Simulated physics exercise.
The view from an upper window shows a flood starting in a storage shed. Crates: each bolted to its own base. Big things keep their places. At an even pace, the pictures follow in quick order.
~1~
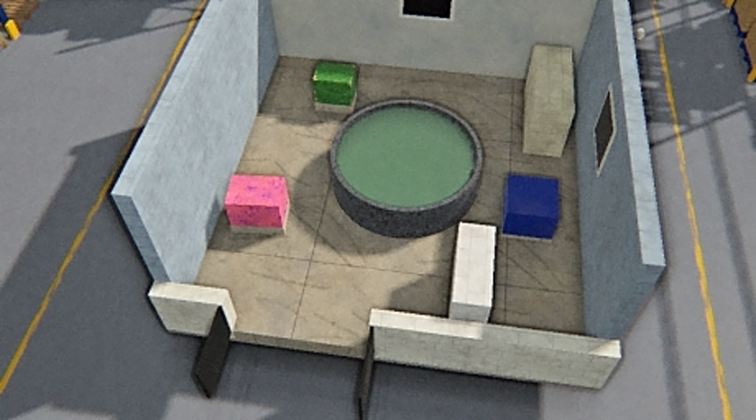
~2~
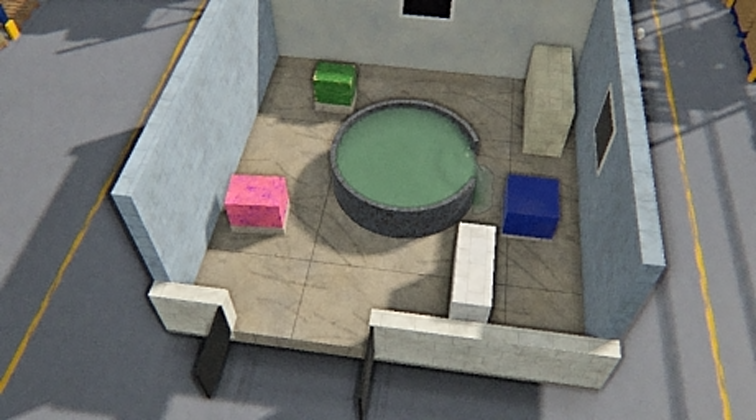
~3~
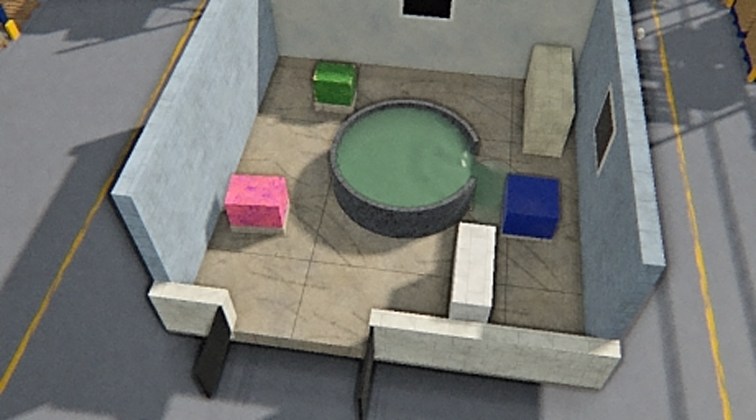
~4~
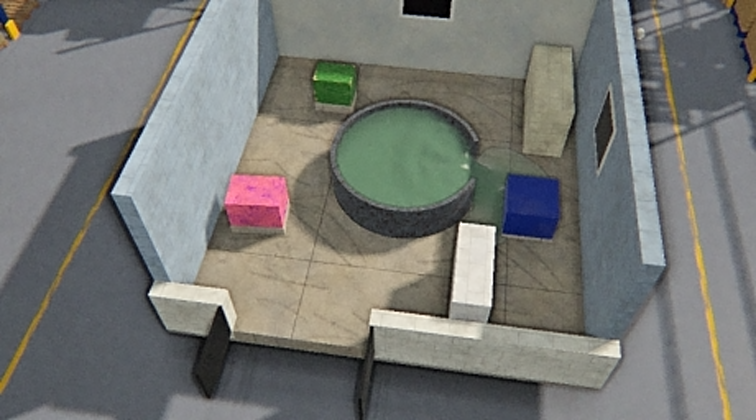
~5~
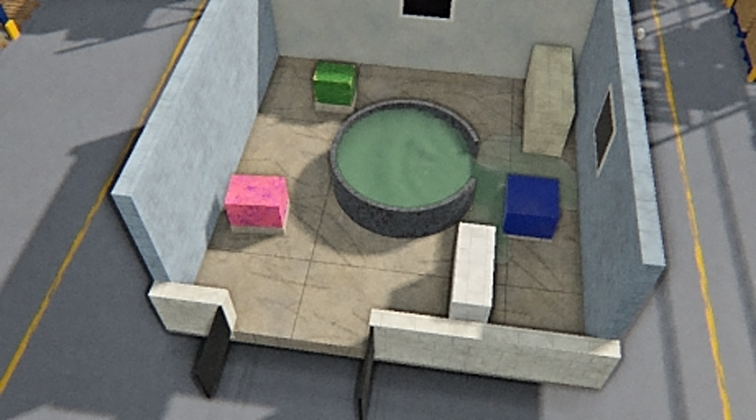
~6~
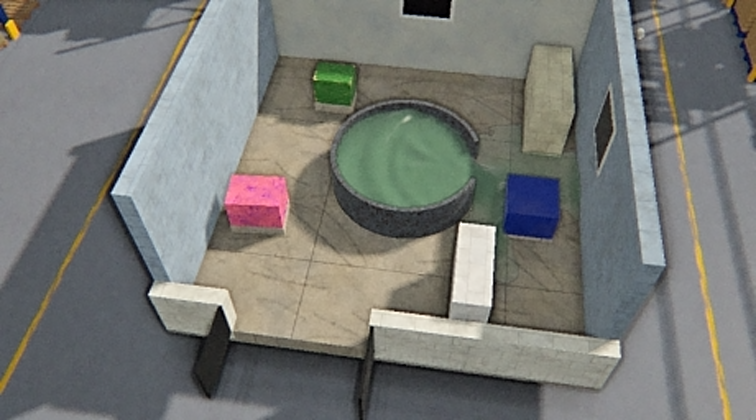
Green water spilled through a gap in the right side of the round pool and spread across the shed floor around the blue box, while the pink, green and white blocks stayed put.
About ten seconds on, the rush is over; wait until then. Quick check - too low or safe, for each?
Pink crate safe; blue crate too low; green crate safe.
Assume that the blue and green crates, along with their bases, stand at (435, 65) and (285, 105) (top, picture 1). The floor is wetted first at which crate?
The blue-painted one.
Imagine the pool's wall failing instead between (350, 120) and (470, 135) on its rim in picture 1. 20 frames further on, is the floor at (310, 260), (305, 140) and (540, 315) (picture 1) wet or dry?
In that order: Dry, covered, no water.
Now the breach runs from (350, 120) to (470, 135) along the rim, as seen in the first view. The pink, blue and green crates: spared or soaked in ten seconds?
My guess is pink goes wet, blue goes wet, and green goes wet.
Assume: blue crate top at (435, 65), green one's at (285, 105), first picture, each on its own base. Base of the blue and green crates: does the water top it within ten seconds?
Result - blue crate is overtopped, green crate is missed.
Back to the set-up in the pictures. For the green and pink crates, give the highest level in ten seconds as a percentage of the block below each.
Around 60 % and 60 %.
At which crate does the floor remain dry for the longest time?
From the pictures, the green crate.
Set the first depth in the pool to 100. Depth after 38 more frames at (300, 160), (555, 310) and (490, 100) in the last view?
Taking the places in turn, I get roughly 2, 18 and 6 percent.
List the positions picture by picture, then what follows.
The first frame shows the pool at (406, 155) is whole and still.
In the second frame, the front is at a hidden place, out from the gap at (474, 178).
In the third frame, the front is at a hidden place, out from the gap at (474, 181).
In the fourth frame, water pours out at (474, 181) and has run to (544, 177).
In the fifth frame, water pours out at (474, 181) and has run to (576, 178).
In the sixth frame, water pours out at (474, 180) and has run to (575, 154).
A moment on, water covers 25 % of the floor; the pink crate not reached, the blue crate water round its plinth, the green crate not reached.
Next, water covers 35 % of the floor; the pink crate not reached, the blue crate water round its plinth, the green crate not reached.
Then, water covers 65 % of the floor; the pink crate water round its plinth, the blue crate water round its plinth, the green crate not reached.
Later, water covers 85 % of the floor; the pink crate water round its plinth, the blue crate water round its plinth, the green crate water round its plinth.
In the end, water covers 100 % of the floor; the pink crate stayed above the water, the blue crate was topped, the green crate stayed above the water.
